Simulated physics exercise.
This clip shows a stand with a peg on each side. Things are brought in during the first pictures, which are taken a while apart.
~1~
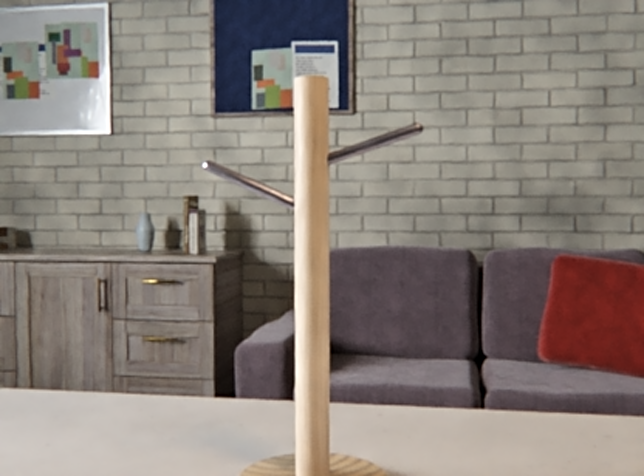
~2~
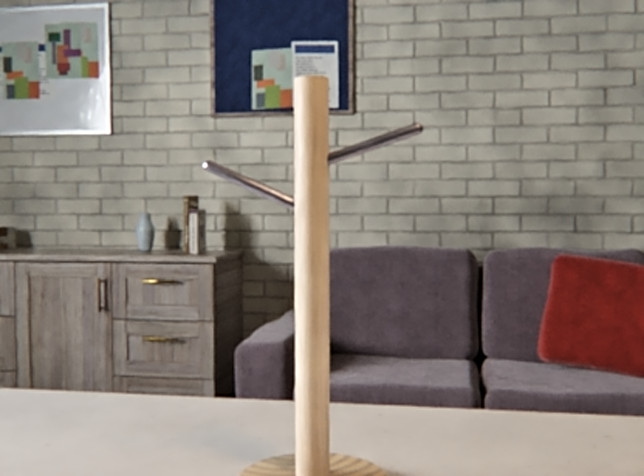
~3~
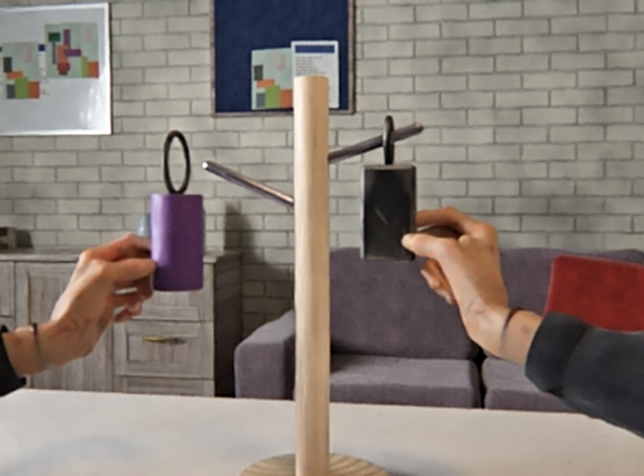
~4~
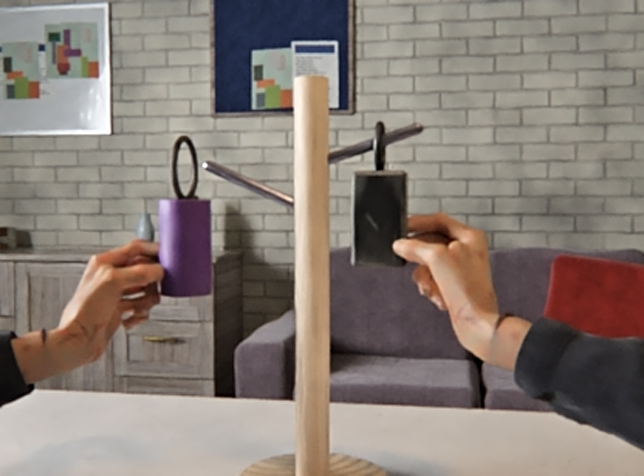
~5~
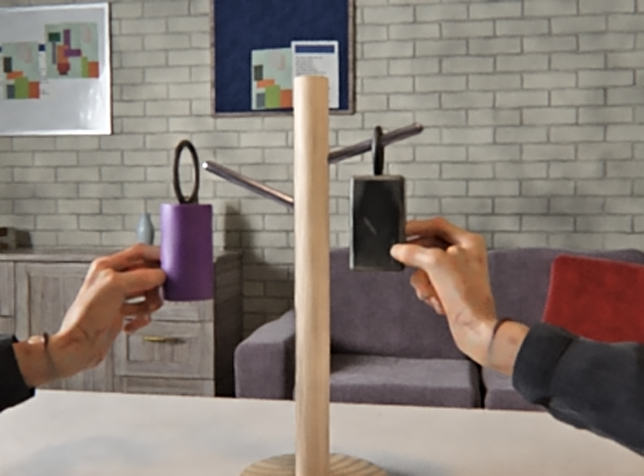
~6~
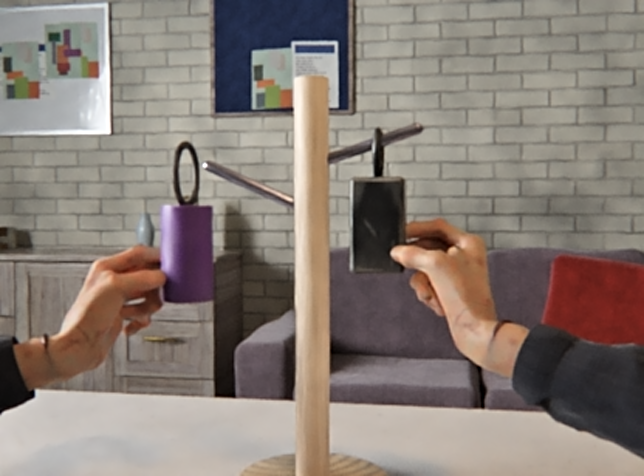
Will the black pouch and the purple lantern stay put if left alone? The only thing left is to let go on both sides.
In the end, the black pouch stays put, the purple lantern drops.
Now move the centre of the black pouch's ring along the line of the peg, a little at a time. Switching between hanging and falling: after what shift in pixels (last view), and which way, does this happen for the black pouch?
Push it right about 44 pixels and you reach the switch.
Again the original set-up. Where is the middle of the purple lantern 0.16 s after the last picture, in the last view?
Centre estimate: (188, 285).
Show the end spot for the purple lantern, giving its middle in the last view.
The middle ends up near (189, 405).
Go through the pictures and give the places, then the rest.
In the first picture, peg stand (310, 287).
In the second picture, peg stand (310, 287).
In the third picture, still on the way; black pouch (389, 188); peg stand (310, 287).
In the fourth picture, still on the way; purple lantern (186, 215); peg stand (310, 287).
In the fifth picture, still on the way; black pouch (378, 198); peg stand (310, 287).
In the sixth picture, in place, still held; black pouch (378, 199); purple lantern (187, 221); peg stand (310, 287).
Then, 0.16 s on from there, black pouch at rest near (379, 201); purple lantern on its way down near (187, 285).
In the end, the black pouch remains hooked, near (379, 201); the purple lantern drops to the table, near (189, 405).
